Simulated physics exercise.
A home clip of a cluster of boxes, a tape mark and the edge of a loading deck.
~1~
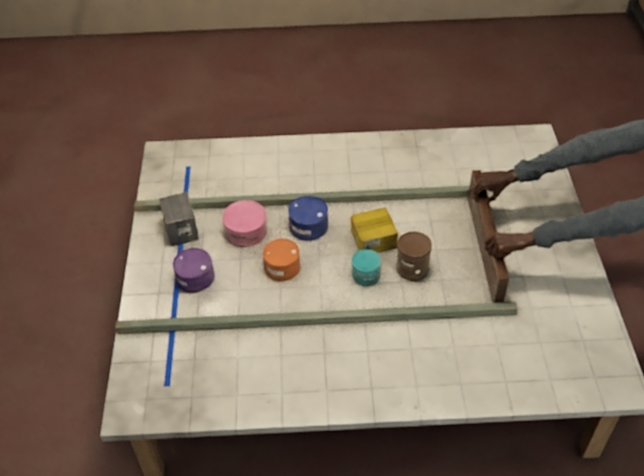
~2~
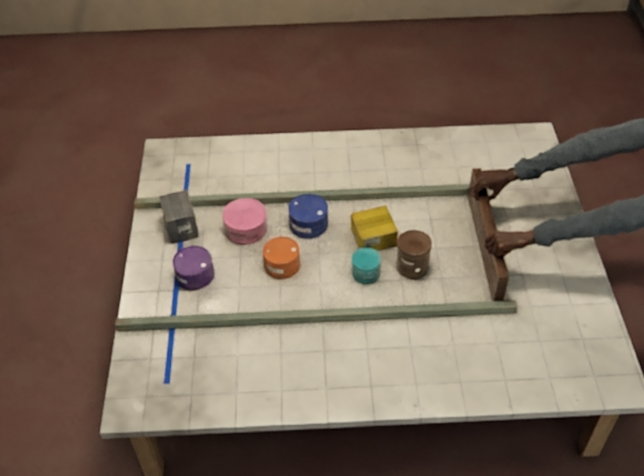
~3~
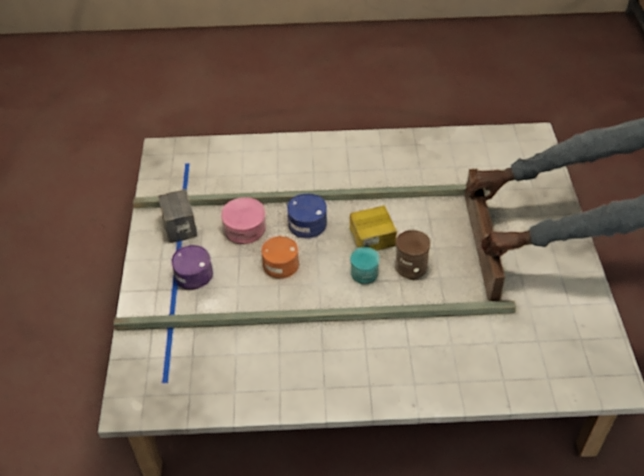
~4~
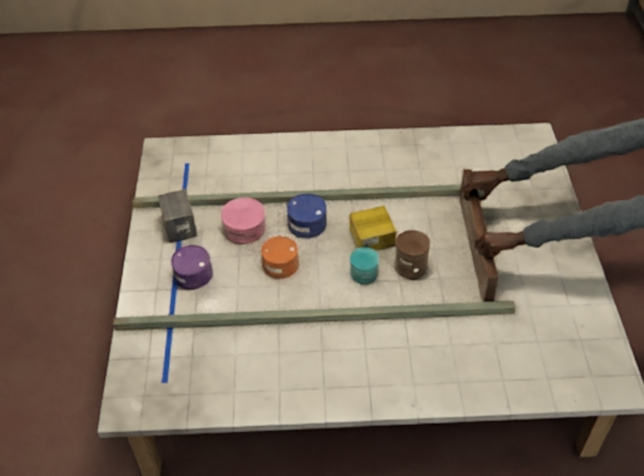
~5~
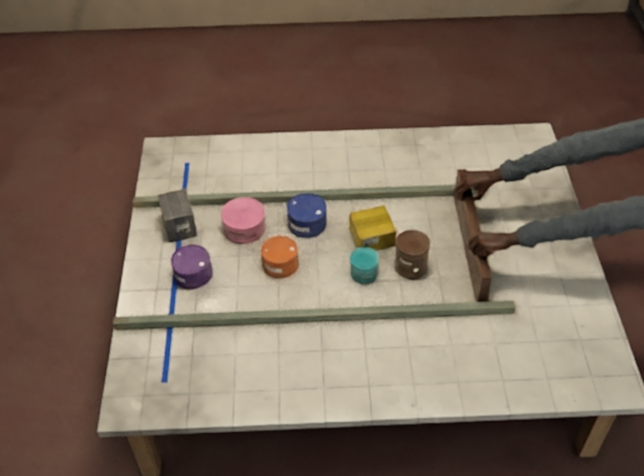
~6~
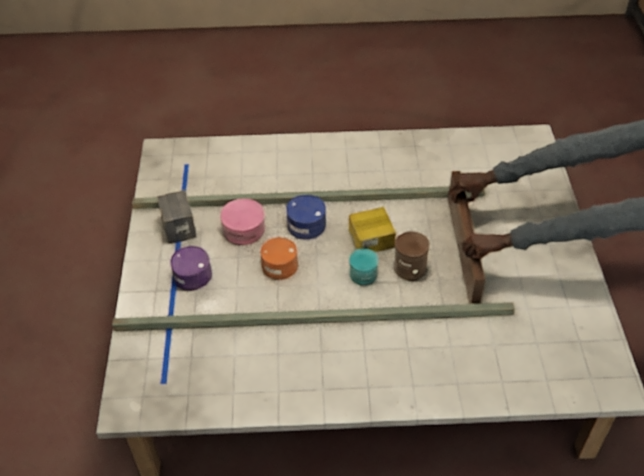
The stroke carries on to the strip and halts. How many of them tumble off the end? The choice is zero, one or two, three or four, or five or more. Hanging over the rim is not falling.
As it turns out, the number that fall off is three or four.
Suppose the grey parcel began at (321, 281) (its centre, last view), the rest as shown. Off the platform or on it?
From there it survives.
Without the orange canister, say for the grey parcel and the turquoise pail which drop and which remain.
The grey parcel comes down, the turquoise pail survives.
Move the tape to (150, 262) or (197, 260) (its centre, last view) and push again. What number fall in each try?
Down on the ground: 5 and 3.
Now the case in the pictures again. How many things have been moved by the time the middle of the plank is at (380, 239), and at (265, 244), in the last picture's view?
The counts are 3 and 8.
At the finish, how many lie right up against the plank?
That makes 3.
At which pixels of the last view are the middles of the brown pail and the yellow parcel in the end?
Near (155, 272) and (159, 236).
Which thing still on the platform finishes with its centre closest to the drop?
It is the orange canister.
A little later, none off yet; grey parcel at rest near (177, 217); purple canister at rest near (191, 268); pink pail at rest near (243, 222).
Next, none off yet; grey parcel shifted about its own width near (141, 215); purple canister moving near (189, 268); pink pail shifted about its own width near (174, 228).
When it is over, the number that fall off is three or four; down, blue canister, pink pail, purple canister and grey parcel.
